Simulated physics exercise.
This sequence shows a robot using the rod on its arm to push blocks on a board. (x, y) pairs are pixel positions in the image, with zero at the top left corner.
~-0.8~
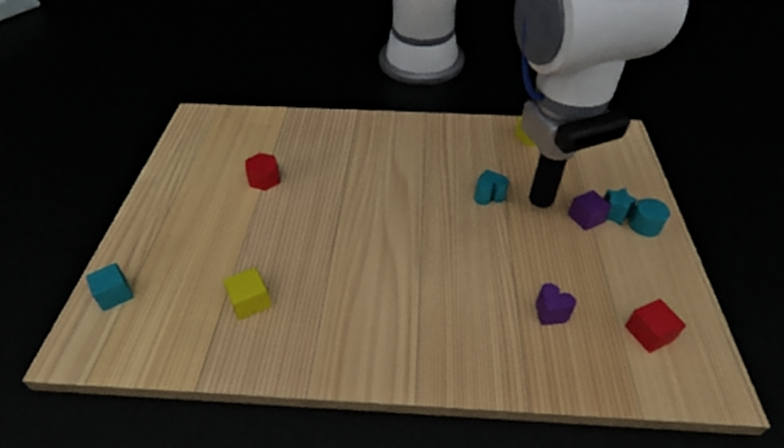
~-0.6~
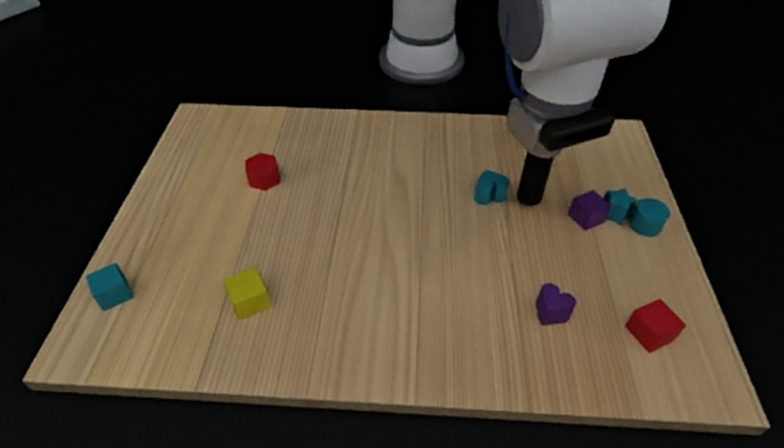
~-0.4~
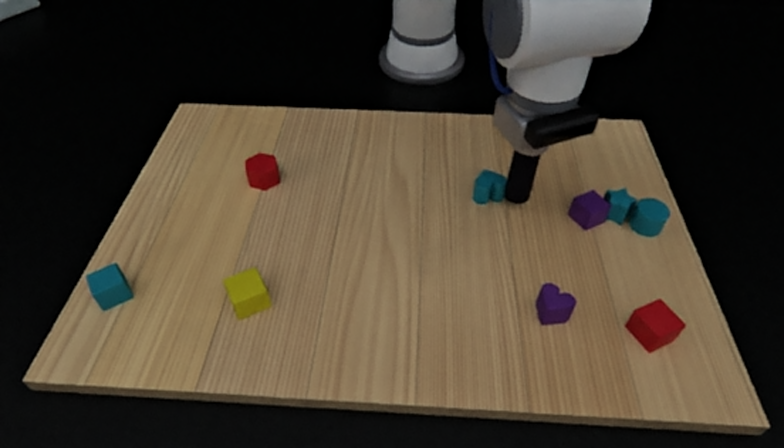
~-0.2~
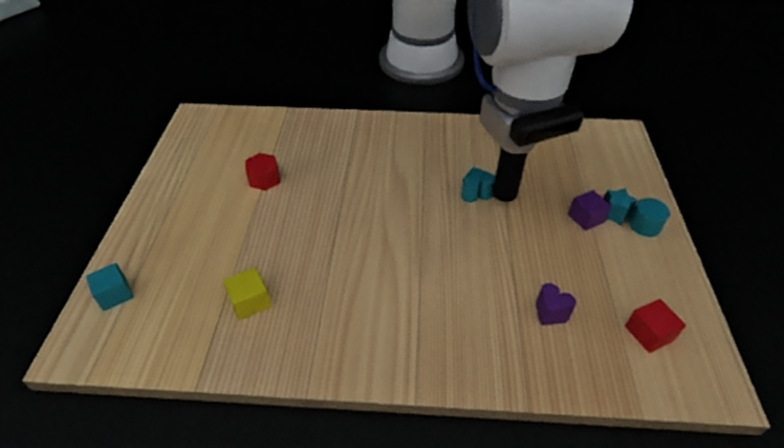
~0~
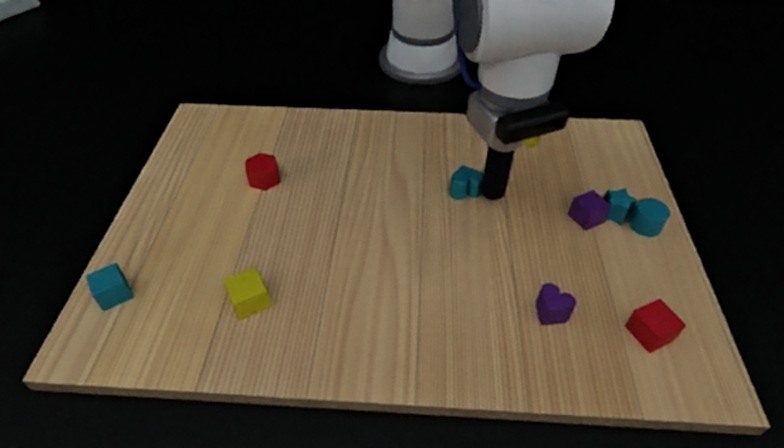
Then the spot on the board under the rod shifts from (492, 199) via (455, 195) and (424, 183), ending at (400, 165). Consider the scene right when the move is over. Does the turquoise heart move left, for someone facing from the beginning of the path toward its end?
No.
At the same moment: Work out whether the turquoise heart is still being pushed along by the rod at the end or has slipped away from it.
Carried ahead at the end.
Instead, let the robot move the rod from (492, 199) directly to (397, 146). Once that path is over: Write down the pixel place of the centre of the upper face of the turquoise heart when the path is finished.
When the path ends, it will be at (426, 164).
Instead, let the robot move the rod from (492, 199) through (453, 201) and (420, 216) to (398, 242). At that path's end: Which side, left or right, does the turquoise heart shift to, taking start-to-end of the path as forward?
The answer is right.
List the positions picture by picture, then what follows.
Rod tip at (541, 200); block tops, turquoise heart at (492, 179), in the first picture.
Rod at (529, 197); blocks unchanged, in the second picture.
Rod at (517, 196); turquoise heart at (490, 179), in the third picture.
Rod at (505, 194); turquoise heart at (479, 176), in the fourth picture.
Rod at (493, 192); turquoise heart at (467, 174), in the fifth picture.
On the path given first. One third of the way, rod at (456, 187); turquoise heart at (434, 165), turned 25° clockwise.
Two thirds of the way, rod at (424, 175); turquoise heart at (408, 150), turned 55° clockwise.
At the end, rod at (401, 158); turquoise heart at (393, 132), turned 85° clockwise.
